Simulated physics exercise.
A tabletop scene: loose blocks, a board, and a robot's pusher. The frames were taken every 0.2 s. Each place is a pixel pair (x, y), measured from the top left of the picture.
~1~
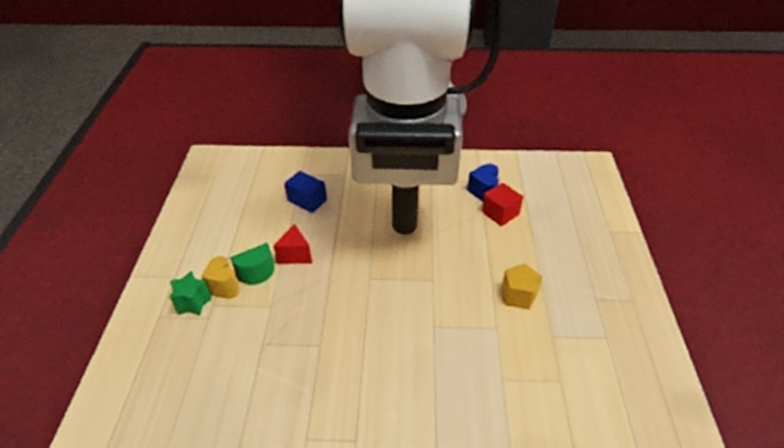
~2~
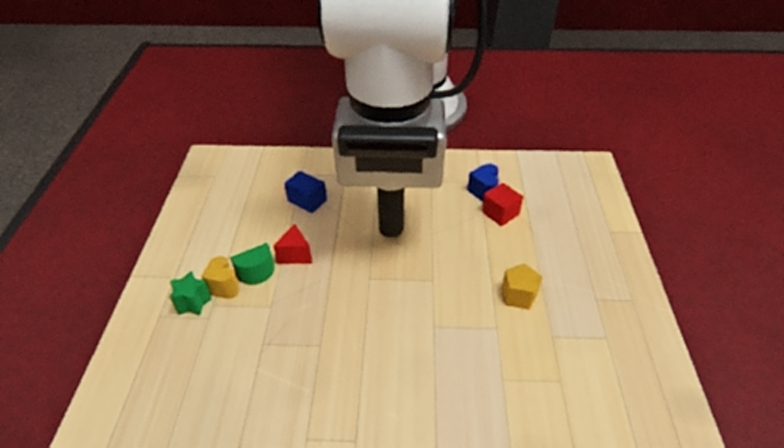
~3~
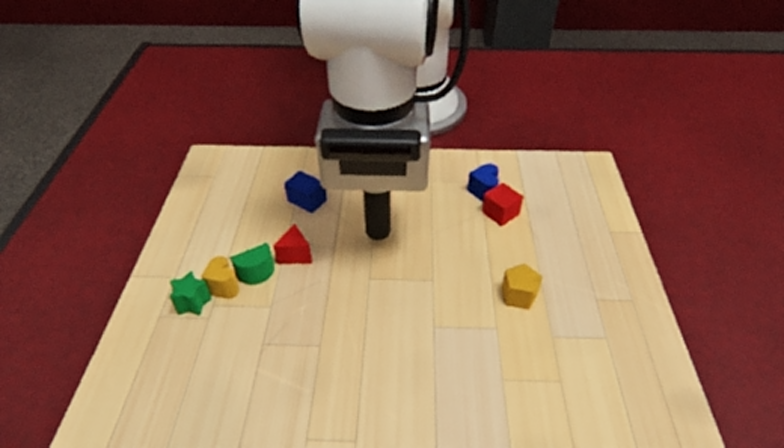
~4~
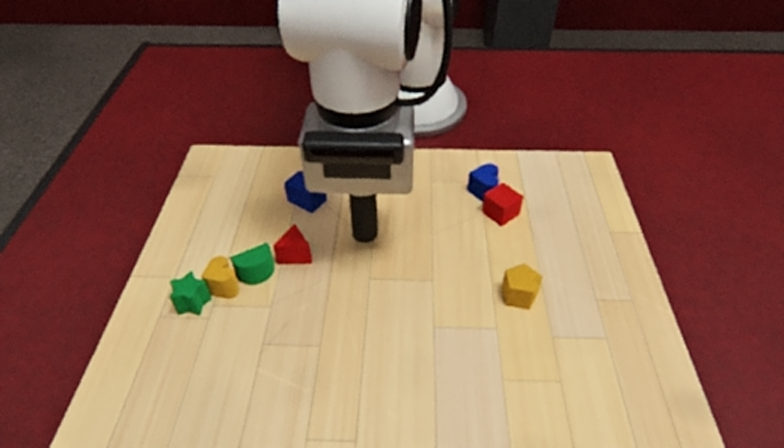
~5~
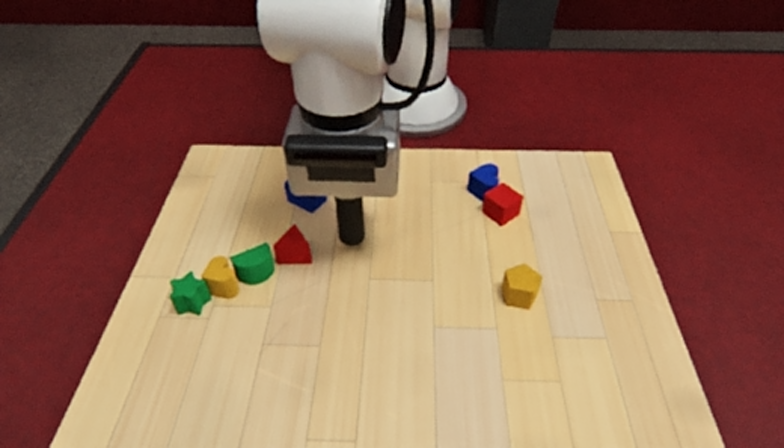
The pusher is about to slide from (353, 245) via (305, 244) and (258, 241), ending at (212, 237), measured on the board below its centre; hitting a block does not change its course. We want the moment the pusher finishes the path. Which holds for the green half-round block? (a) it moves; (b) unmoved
I choose b.
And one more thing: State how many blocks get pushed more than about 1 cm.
By the end of the path, one block has moved more than about a centimetre.
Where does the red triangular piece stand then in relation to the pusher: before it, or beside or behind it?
At that point it is off to one side or behind.
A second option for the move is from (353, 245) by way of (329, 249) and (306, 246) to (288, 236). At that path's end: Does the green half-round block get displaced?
I believe so.
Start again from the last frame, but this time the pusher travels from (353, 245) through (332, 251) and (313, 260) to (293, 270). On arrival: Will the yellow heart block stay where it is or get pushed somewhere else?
Undisturbed, or as good as.
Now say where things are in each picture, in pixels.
Lower end of the pusher at (405, 227), tops of blocks, green half-round block at (252, 256), red triangular piece at (292, 238), in the first frame.
Pusher at (391, 230), blocks as before, in the second frame.
Pusher at (378, 232), blocks as before, in the third frame.
Pusher at (365, 235), blocks as before, in the fourth frame.
Pusher at (352, 238), green half-round block at (252, 256), red triangular piece at (292, 238), in the fifth frame.
What follows on the original path. One third of the way, pusher at (303, 237); red triangular piece at (284, 240), turned 30° anticlockwise.
Two thirds of the way, pusher at (255, 234); red triangular piece at (279, 244), turned 50° anticlockwise.
At the end, pusher at (209, 230); green half-round block not moved; red triangular piece at (279, 244), turned 50° anticlockwise.
